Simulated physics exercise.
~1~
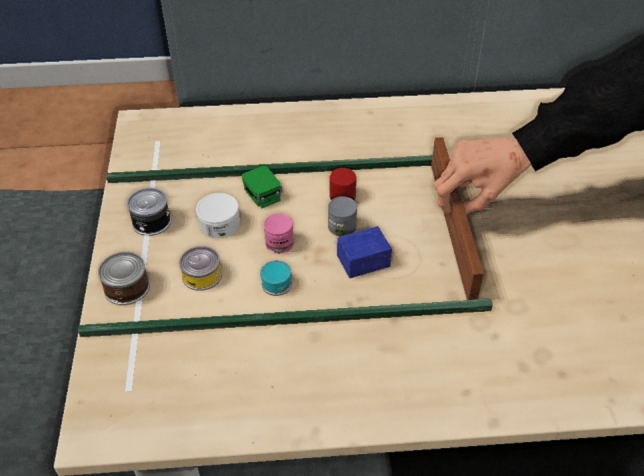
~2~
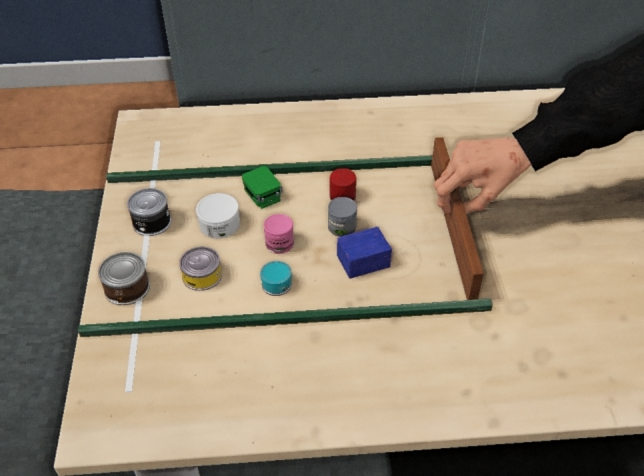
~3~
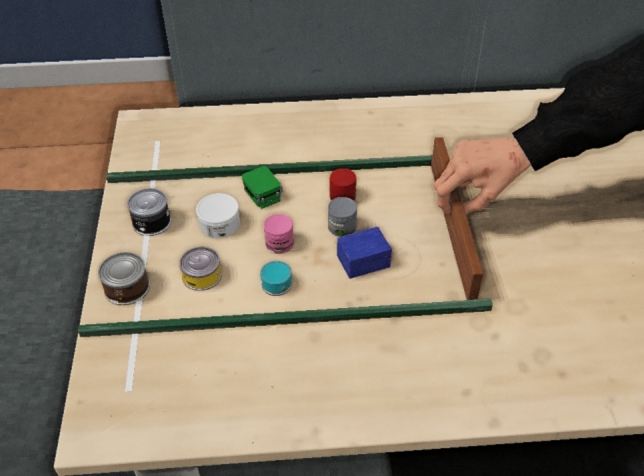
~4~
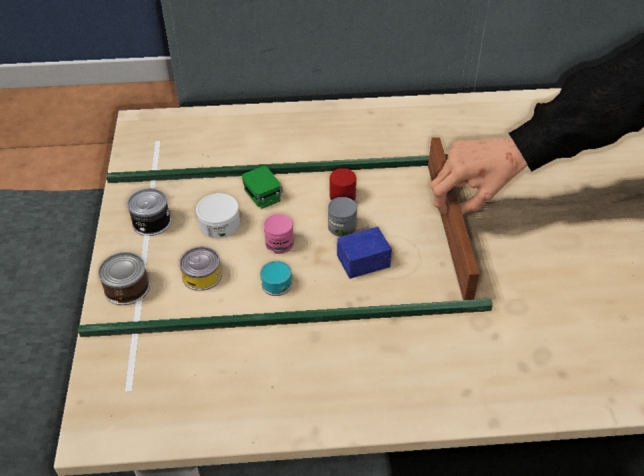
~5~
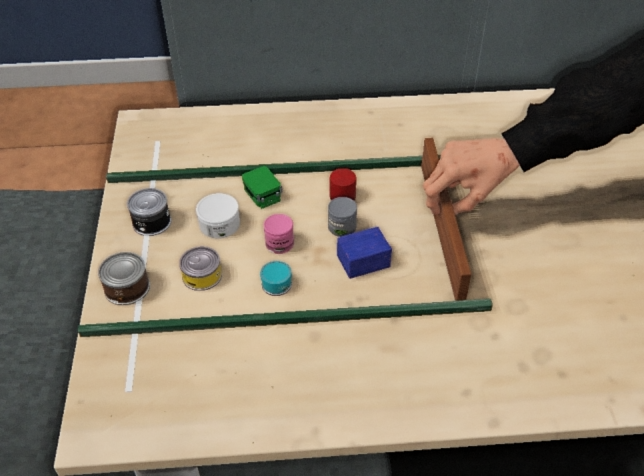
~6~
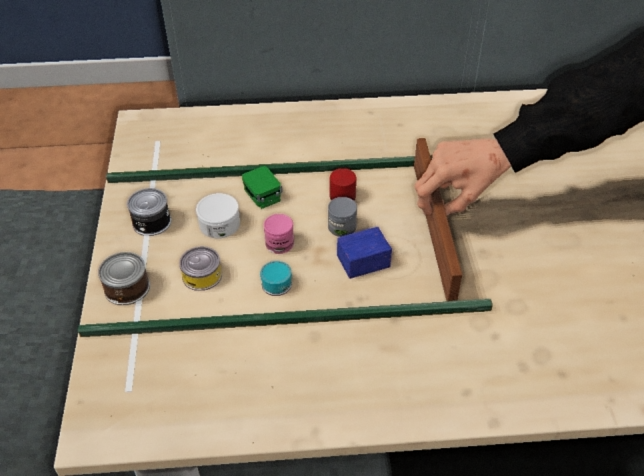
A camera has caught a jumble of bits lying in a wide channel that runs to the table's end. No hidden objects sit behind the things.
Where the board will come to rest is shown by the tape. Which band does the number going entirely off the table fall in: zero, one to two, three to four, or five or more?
I expect that three pieces or four will leave the table.
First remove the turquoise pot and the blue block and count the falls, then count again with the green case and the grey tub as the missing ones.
Fallen: 2 in the first try, 3 in the other.
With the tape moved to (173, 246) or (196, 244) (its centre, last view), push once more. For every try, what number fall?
Taking the two tries in order, the numbers are 2 and 0.
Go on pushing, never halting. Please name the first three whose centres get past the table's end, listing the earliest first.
It goes the brown pot, after that the black tin, and then the yellow pot.
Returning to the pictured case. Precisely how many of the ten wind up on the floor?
The number that fall is 3.
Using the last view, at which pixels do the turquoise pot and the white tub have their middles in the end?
Near (123, 292) and (105, 217).
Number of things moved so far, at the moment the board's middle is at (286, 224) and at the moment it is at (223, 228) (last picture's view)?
One spot: 6. Other spot: 10.
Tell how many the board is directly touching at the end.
So the total is 5.
Early on, none off yet; brown pot at rest near (124, 278); black tin at rest near (149, 212); yellow pot at rest near (201, 269).
Finally, the number that fall off is three or four; lost, yellow pot, black tin and brown pot.
